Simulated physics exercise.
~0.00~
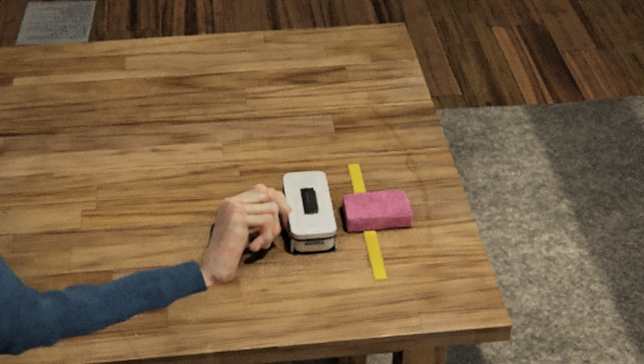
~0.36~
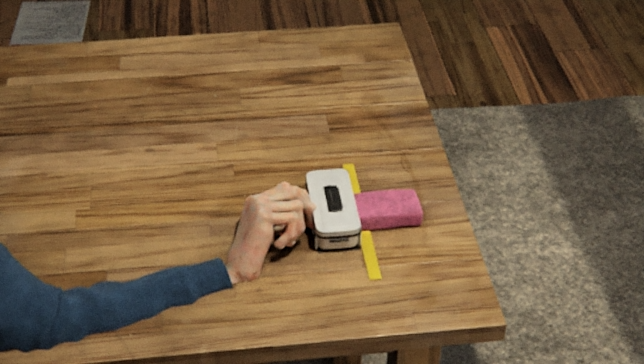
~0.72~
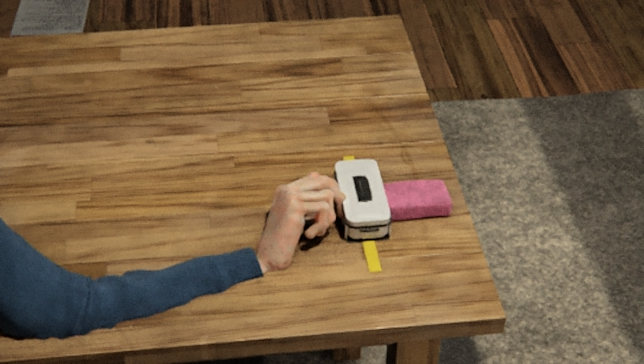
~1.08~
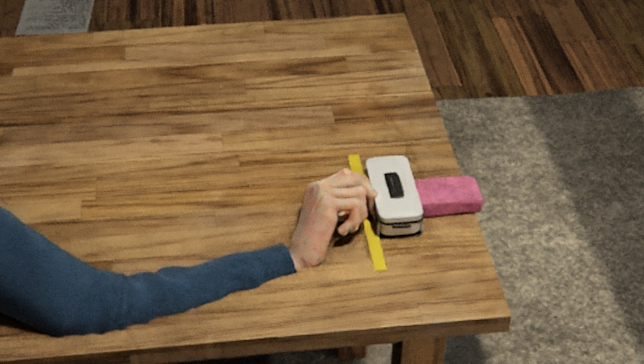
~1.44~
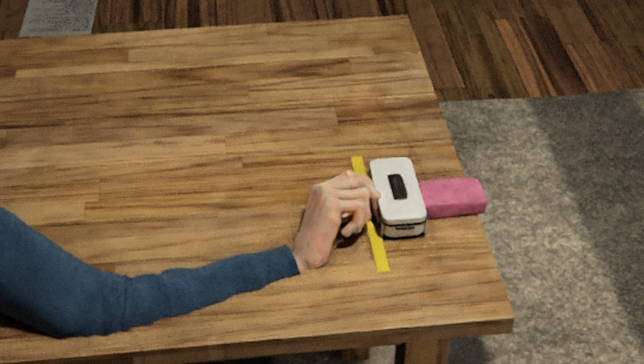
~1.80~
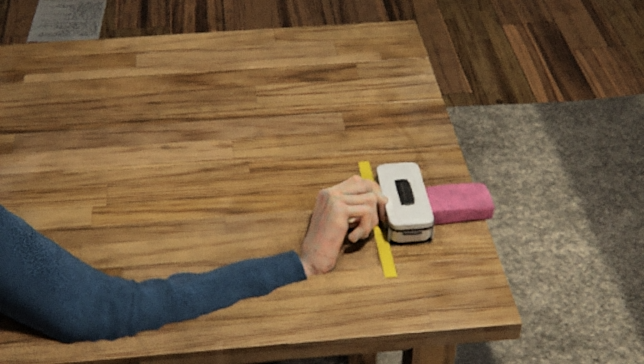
A hand in a blue sleeve slowly pushed a white case to the right across a wooden table, moving a pink sponge ahead of it past a yellow tape strip, then stopped with the sponge still on the table, jutting over the edge.
